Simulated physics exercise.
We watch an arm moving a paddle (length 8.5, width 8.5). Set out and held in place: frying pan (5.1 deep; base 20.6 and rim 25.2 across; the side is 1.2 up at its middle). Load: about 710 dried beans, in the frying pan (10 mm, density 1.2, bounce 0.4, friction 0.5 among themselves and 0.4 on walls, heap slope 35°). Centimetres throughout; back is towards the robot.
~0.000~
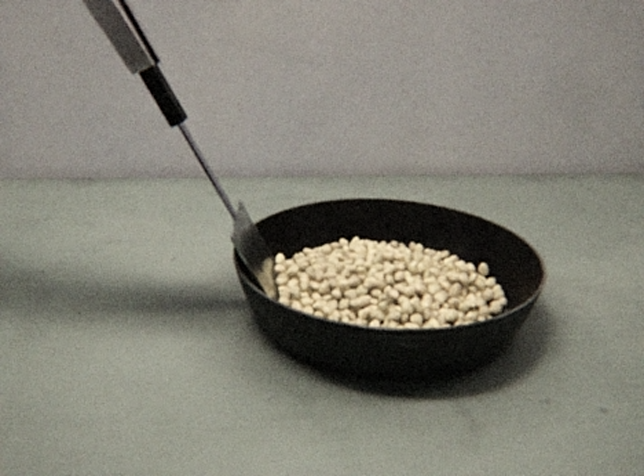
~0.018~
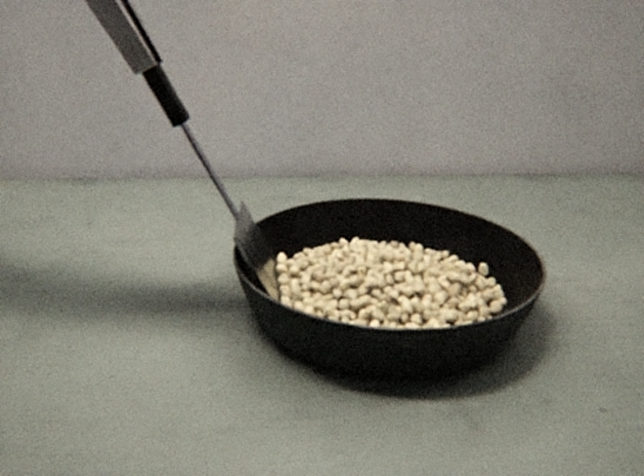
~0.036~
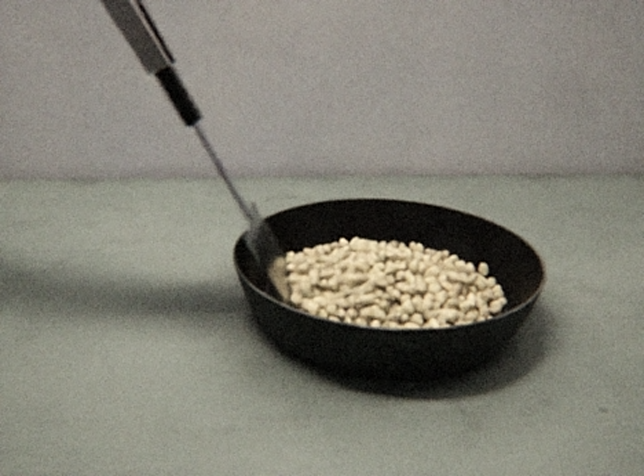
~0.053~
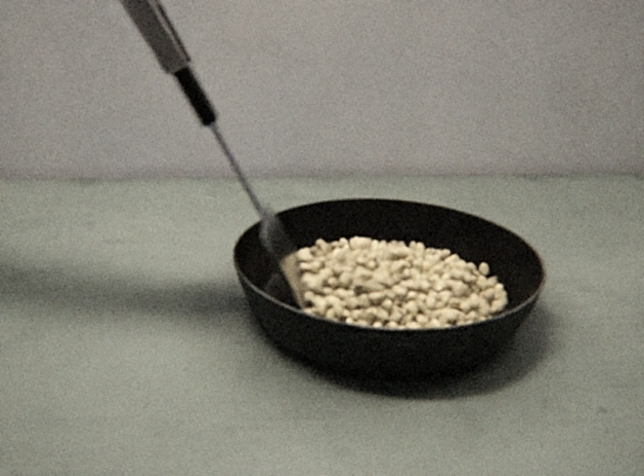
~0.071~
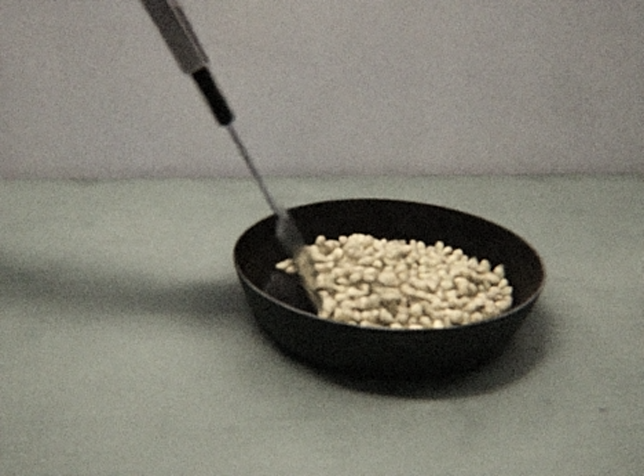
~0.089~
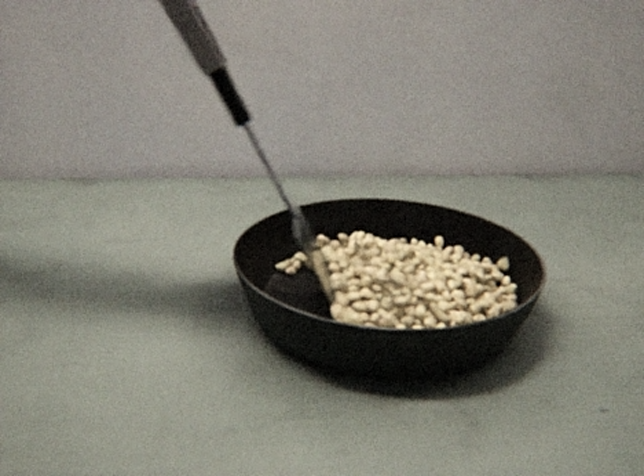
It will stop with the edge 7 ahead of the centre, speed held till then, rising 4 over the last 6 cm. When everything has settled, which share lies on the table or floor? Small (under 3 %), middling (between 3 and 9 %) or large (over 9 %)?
On the table or floor the share is middling, between 3 and 9 %.
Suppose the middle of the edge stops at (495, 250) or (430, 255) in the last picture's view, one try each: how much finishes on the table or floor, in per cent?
Some 15 and 0 per cent.
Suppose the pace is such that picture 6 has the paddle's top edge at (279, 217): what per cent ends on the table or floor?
About 0 per cent.
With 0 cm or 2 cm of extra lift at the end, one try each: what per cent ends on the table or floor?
Some 0 and 5 per cent.
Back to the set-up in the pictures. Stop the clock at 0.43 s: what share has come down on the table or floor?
Some 6 per cent.
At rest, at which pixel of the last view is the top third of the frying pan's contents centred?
Near (484, 270).
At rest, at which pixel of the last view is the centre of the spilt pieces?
Near (598, 290).
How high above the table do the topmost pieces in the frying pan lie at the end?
Some 6.0 cm.
By 0.14 s, sloping 64°, highest piece 5 above the table; 706 in the frying pan.
By 0.20 s, sloping 64°, highest piece 6 above the table; 706 in the frying pan.
By 0.43 s, sloping 64°, highest piece 6 above the table; 665 in the frying pan, 40 on the table or floor, 1 on the blade or in flight.
By 1.48 s, sloping 64°, highest piece 6 above the table; 665 in the frying pan, 41 on the table or floor.
Final count, 665 in the frying pan, 41 on the table or floor. That is 6 % on the table or floor.
